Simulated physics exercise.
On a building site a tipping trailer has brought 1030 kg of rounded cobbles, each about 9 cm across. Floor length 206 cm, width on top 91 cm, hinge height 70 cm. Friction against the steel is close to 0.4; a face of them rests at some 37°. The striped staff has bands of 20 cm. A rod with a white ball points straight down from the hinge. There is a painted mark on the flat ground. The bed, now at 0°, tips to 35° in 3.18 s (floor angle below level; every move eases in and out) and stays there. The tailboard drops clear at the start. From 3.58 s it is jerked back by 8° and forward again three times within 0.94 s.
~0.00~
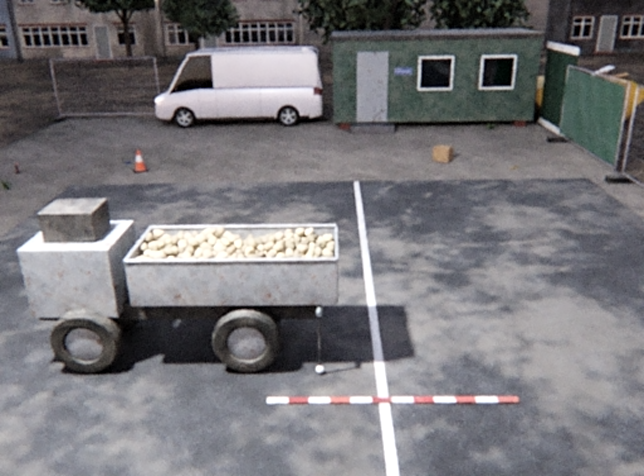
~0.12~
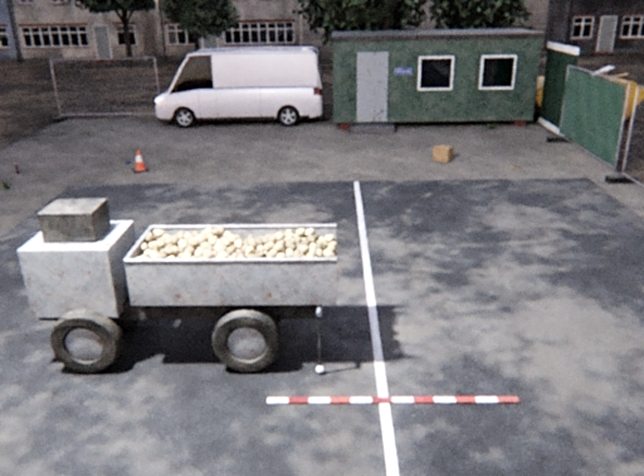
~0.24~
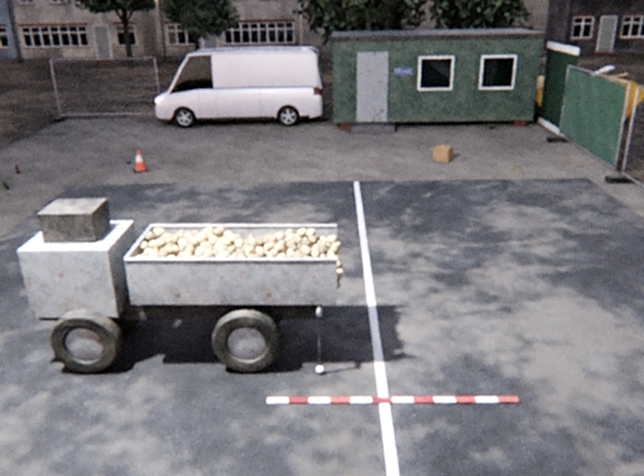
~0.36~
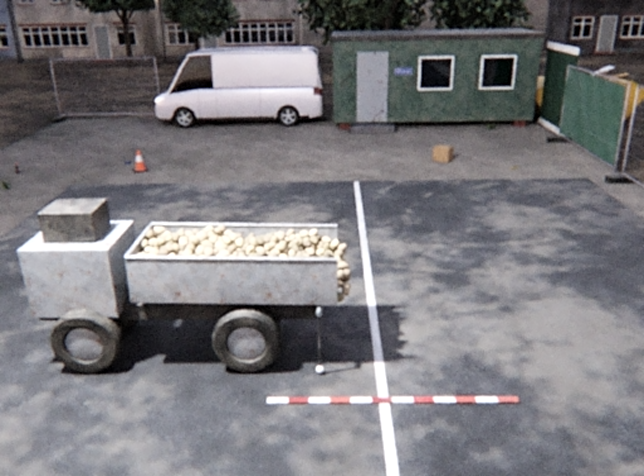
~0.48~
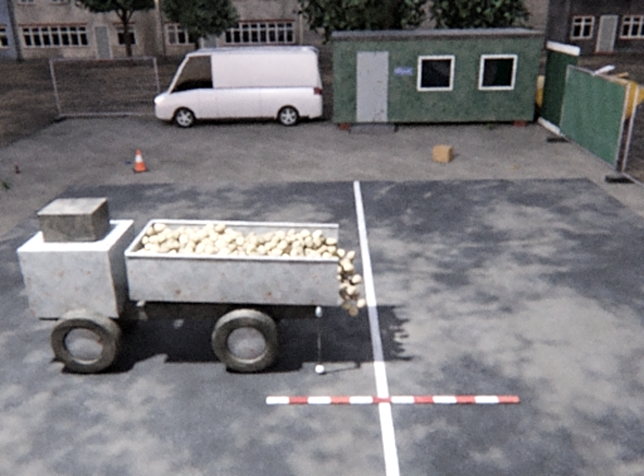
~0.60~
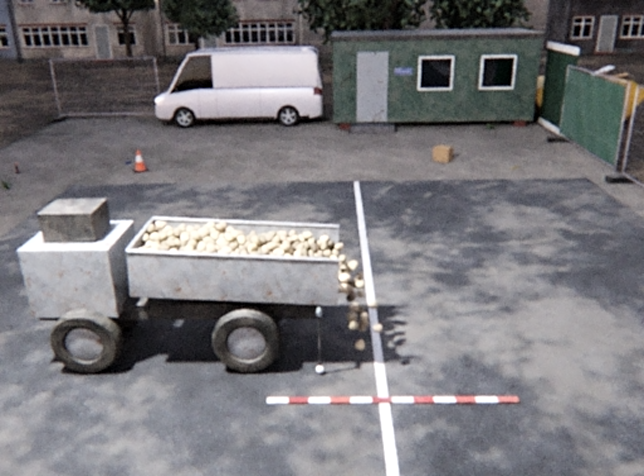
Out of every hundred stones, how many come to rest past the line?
Roughly 70 per cent ends past the line.
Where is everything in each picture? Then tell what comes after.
In the first picture, lip at (337, 304), floor tilted 0°, highest stones at (206, 237).
In the second picture, lip at (337, 304), floor tilted 0°, highest stones at (206, 237); the stones move at 0.1 m/s on average.
In the third picture, lip at (337, 304), floor tilted 1°, highest stones at (207, 236); 1 % has left.
In the fourth picture, the bed is at 1°, its lip at (337, 304); the top of the load is at (195, 235); 2 % has left.
In the fifth picture, the bed is at 2°, its lip at (337, 304); the top of the load is at (190, 234); 3 % has left.
In the sixth picture, lip at (337, 305), floor tilted 3°, highest stones at (183, 231); 4 % has left.
After 2.4 s the floor is at 30°; 66 % in the bed, 21 % short of the line, 13 % past the line; the foremost stones are at (429, 340).
After 3.3 s the floor is at 35°; 18 % in the bed, 33 % short of the line, 50 % past the line; the foremost stones are at (482, 359).
After 5.0 s the floor is at 35°; 0 % in the bed, 28 % short of the line, 72 % past the line; the foremost stones are at (520, 338).
After 7.7 s the floor is at 35°; 0 % in the bed, 28 % short of the line, 72 % past the line; the foremost stones are at (520, 338).
